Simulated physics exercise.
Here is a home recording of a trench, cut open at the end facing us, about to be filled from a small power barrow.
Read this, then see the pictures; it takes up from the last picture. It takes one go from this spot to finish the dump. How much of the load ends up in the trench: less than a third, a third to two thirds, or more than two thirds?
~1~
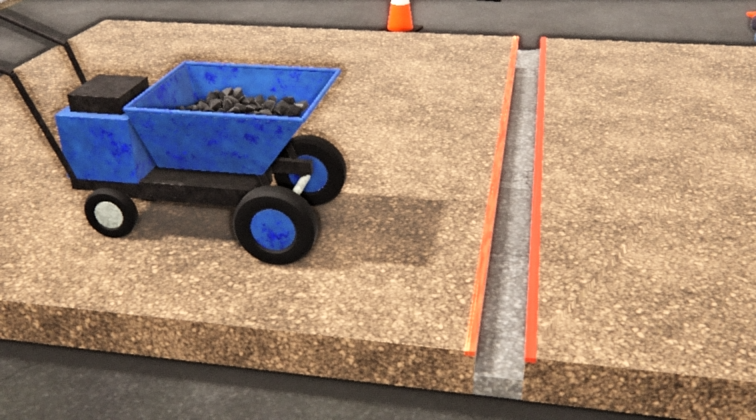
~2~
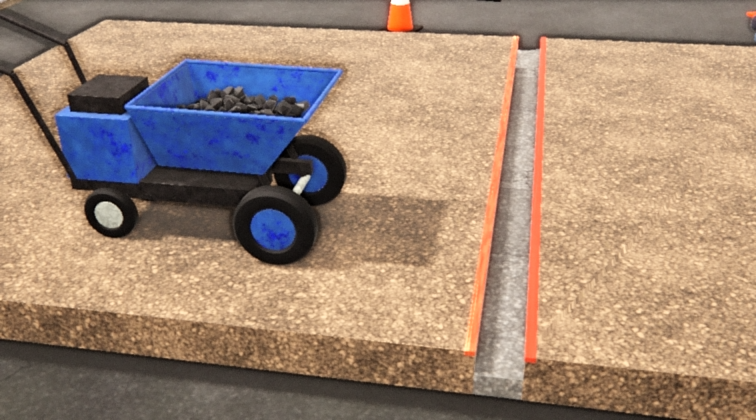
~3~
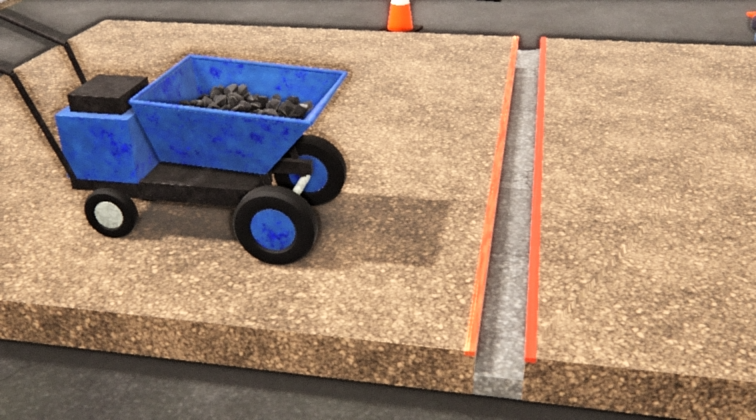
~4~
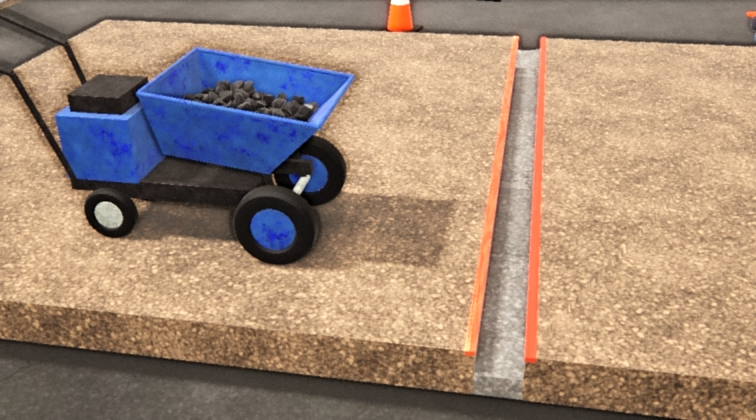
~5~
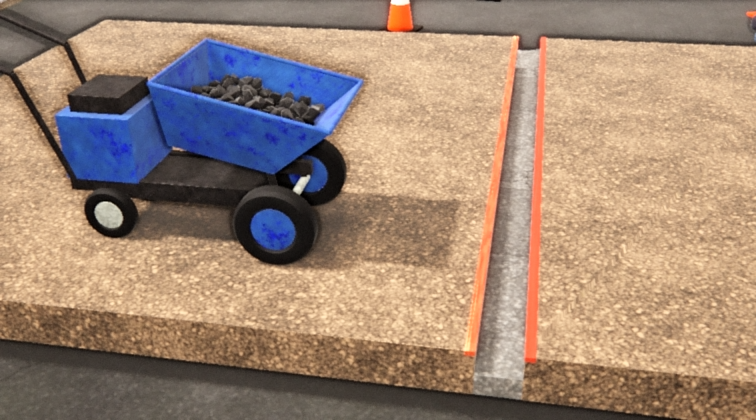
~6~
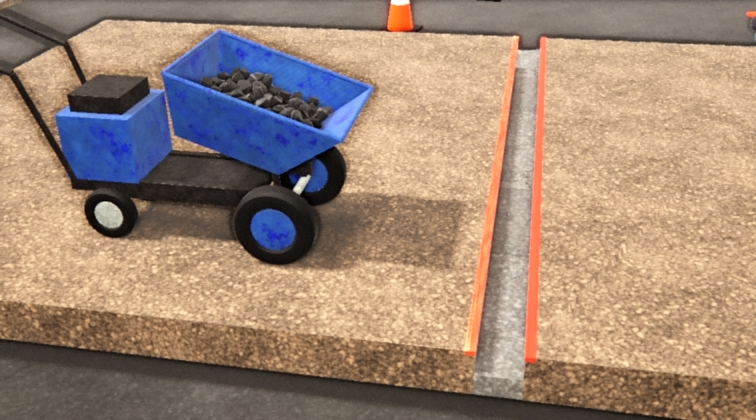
The trench gets below one third of the load.
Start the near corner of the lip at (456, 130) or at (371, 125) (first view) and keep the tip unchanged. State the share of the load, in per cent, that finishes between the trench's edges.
About 0 %, then 70 %.
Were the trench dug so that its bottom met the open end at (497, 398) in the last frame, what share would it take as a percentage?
Near 20 %.
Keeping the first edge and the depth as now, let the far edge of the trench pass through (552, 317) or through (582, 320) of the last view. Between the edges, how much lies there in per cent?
In turn 20 and 20 in a hundred.
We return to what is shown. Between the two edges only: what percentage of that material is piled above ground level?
I'd put it near 0 in a hundred.
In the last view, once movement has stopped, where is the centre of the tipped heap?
About pixel (444, 239).
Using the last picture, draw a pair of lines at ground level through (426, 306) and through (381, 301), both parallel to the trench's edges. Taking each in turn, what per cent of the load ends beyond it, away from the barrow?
50 % and 90 %, in that order.
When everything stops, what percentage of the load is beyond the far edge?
Around 0 %.
Just after the last frame, skip tipped steeply; every one in the skip.
A moment on, skip tipped steeply; almost all in the skip; about a tenth short of the trench; just a few falling.
Further on, skip tipped right over; roughly a quarter in the skip; roughly two thirds short of the trench; about a tenth in or heaped over the trench; just a few beyond it.
When it is over, skip tipped right over; about a tenth in the skip; roughly two thirds short of the trench; roughly a quarter in or heaped over the trench; just a few beyond it.
